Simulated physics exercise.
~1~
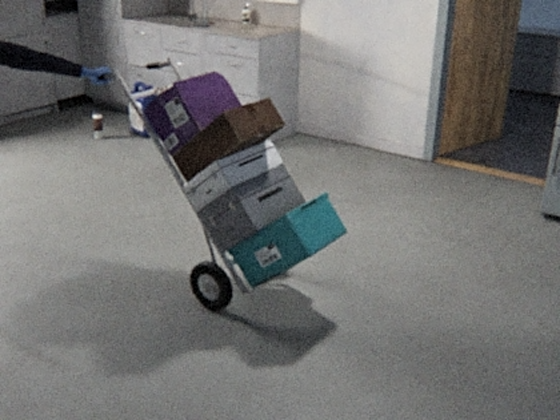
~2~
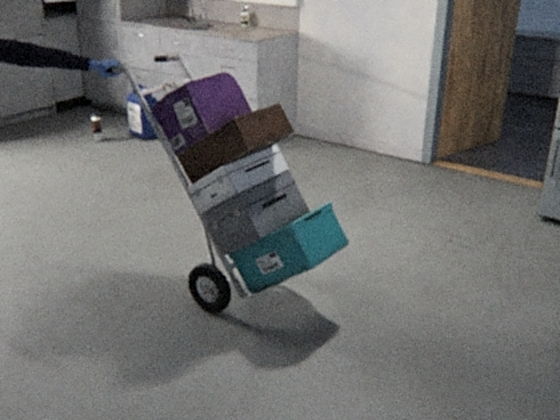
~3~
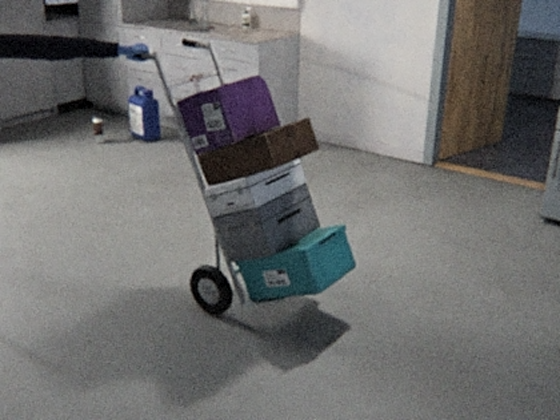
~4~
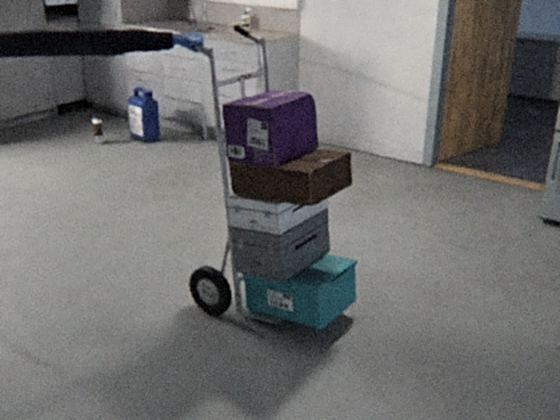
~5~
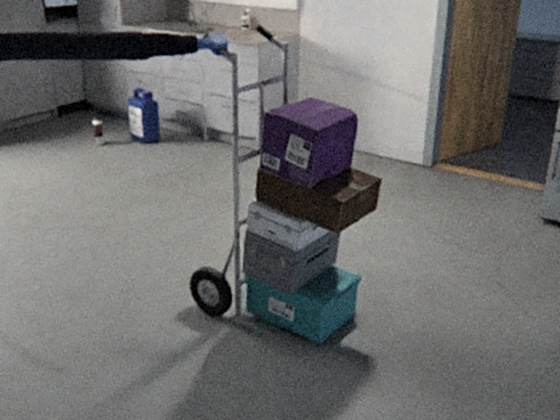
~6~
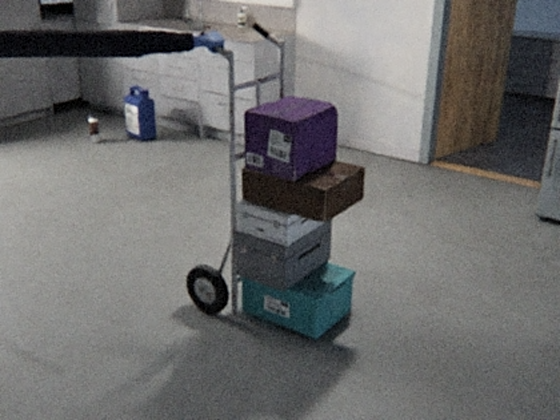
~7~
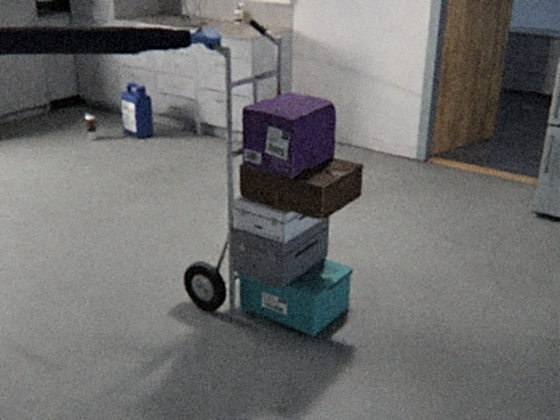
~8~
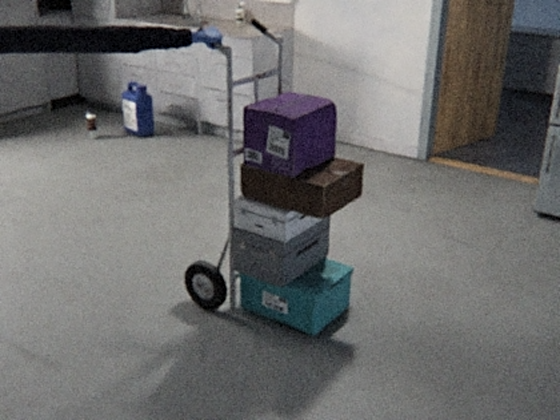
A hand truck stacked with a turquoise tote, grey and white boxes, a brown box and a purple one was swung upright by a gloved hand; the upper boxes rocked slightly, then settled, and the whole stack stayed standing on it.
